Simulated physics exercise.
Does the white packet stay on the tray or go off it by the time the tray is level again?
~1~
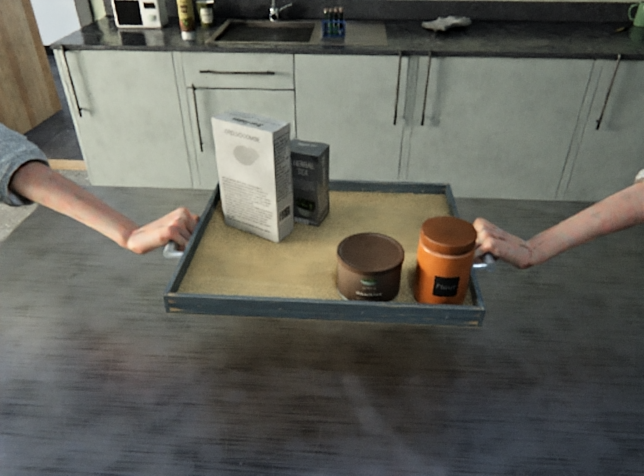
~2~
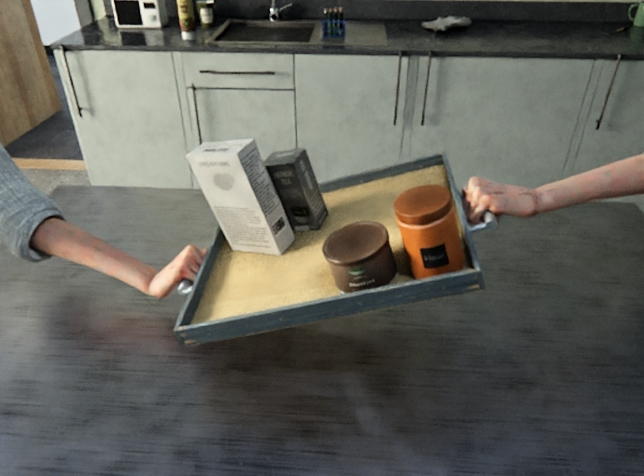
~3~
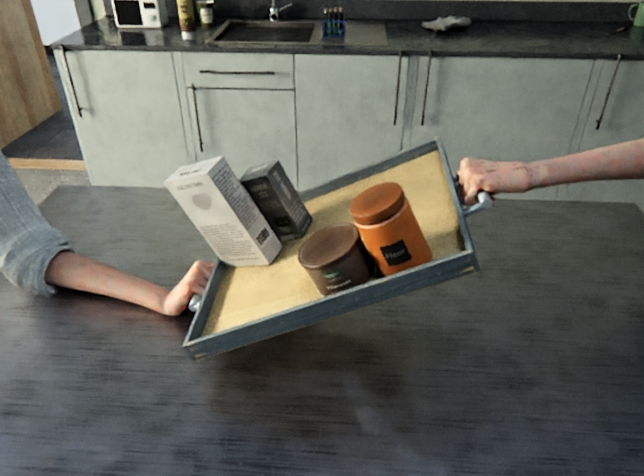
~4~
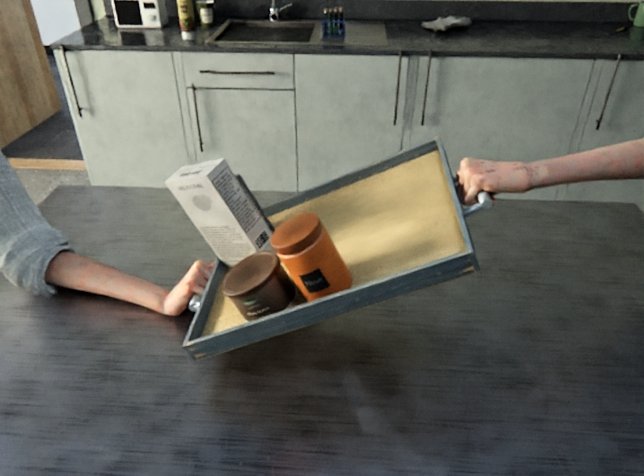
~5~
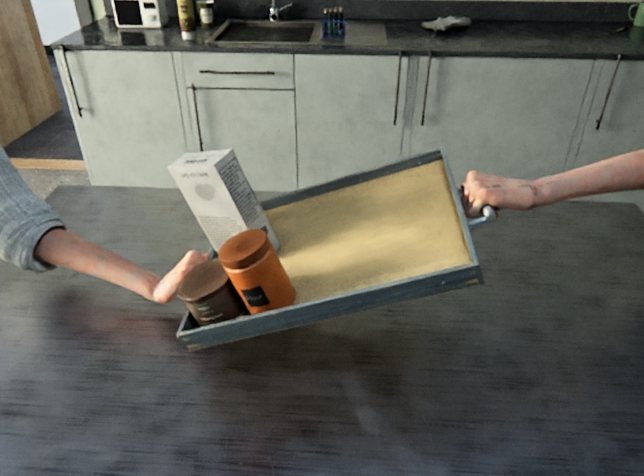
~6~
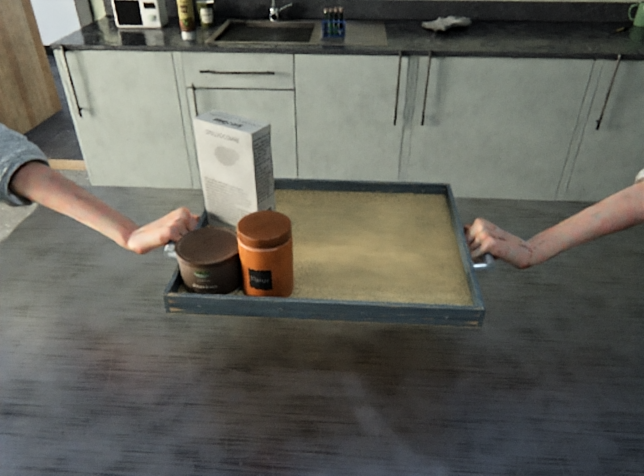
The white packet stays on the tray. It leans as the left edge dips, and is standing upright near the left end once the tray is level again.
